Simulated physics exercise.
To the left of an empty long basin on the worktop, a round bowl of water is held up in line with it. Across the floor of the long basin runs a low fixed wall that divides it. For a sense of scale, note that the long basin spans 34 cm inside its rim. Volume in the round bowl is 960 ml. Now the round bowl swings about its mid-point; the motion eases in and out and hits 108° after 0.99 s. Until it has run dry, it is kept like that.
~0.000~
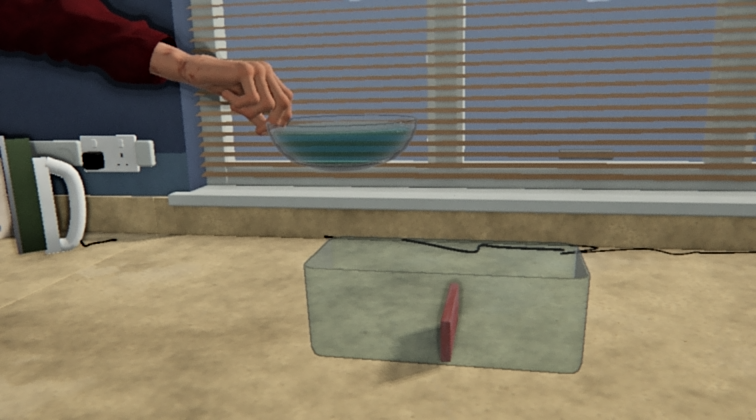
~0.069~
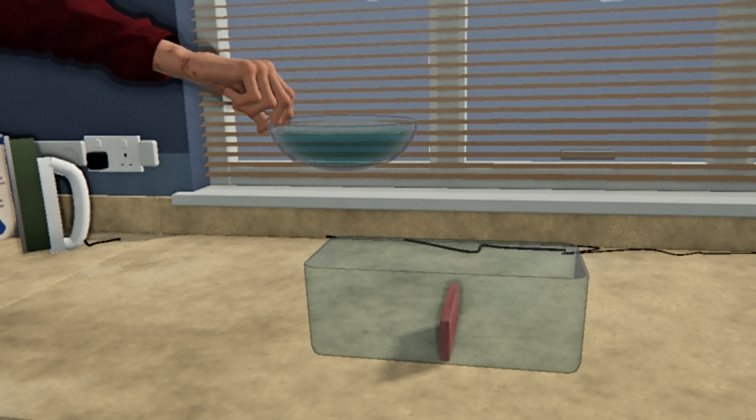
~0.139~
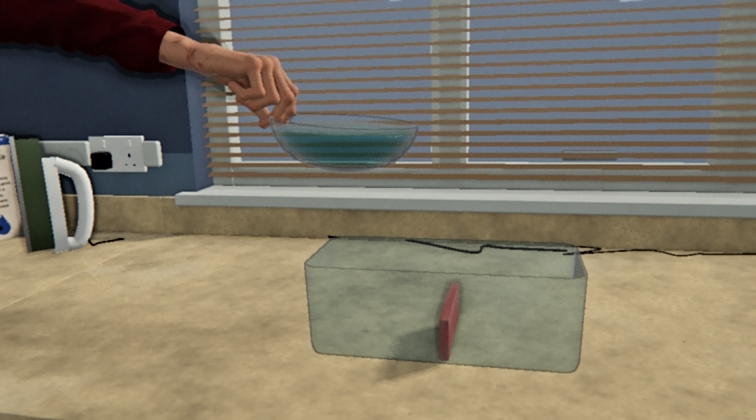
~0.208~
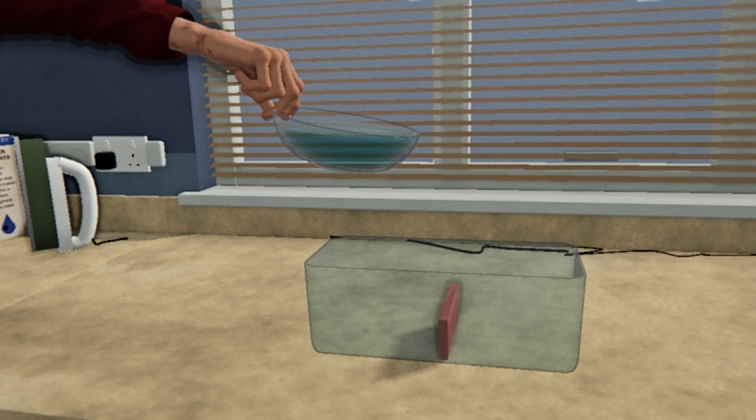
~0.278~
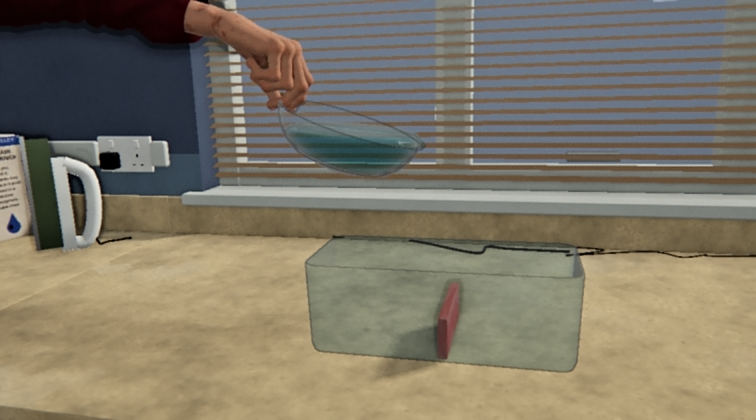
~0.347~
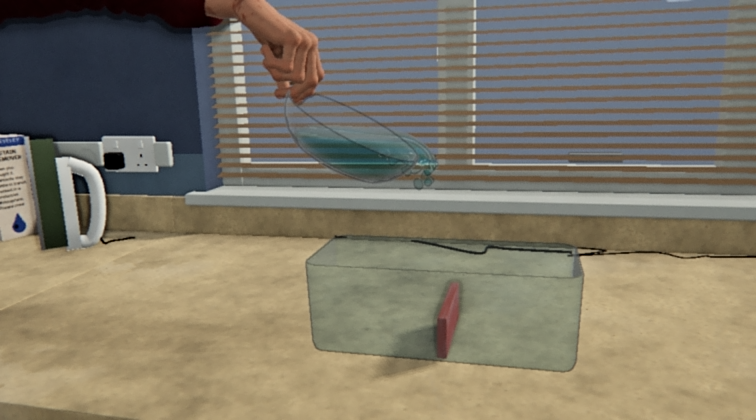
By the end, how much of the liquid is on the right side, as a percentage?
Around 61 percent.
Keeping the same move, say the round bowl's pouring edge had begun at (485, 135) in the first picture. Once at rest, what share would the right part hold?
80 %.
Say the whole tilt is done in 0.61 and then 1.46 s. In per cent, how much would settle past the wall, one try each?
50 and 70 %.
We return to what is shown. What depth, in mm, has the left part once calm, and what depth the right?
Final levels - left approx 12 mm, right approx 26 mm.
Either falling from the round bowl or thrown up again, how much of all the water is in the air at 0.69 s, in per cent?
About 20 per cent.
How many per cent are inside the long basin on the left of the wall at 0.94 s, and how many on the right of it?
Near 32 on the left, 60 on the right.
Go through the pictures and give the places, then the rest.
Tilt 0°; pouring edge (416, 121); surface from (277, 128) to (414, 127); the long basin's rim runs from (318, 252) to (583, 261); the wall's top is at (450, 302), in the first frame.
Tilt 1°; pouring edge (416, 123); surface from (278, 127) to (414, 128), in the second frame.
Tilt 5°; pouring edge (417, 128); surface from (281, 126) to (414, 131), in the third frame.
Tilt 11°; pouring edge (418, 137); surface from (285, 124) to (417, 134), in the fourth frame.
Tilt 20°; pouring edge (418, 148); surface from (291, 125) to (417, 143); 5 per cent is over the edge, in the fifth frame.
Tilt 30°; pouring edge (416, 161); surface from (299, 128) to (402, 146); 15 per cent is over the edge, in the sixth frame.
By 0.69 s the tilt is 85° and 5 per cent is still to pour, 12 is left of the wall and 58 right of it.
By 0.94 s the tilt is 107° and 0 per cent is still to pour, 31 is left of the wall and 60 right of it.
By 1.20 s the tilt is 108° and 0 per cent is still to pour, 31 is left of the wall and 61 right of it.
By 1.49 s the tilt is 108° and 0 per cent is still to pour, 31 is left of the wall and 61 right of it.
At rest 31 per cent lies left of the wall, 61 right of it and 8 outside.
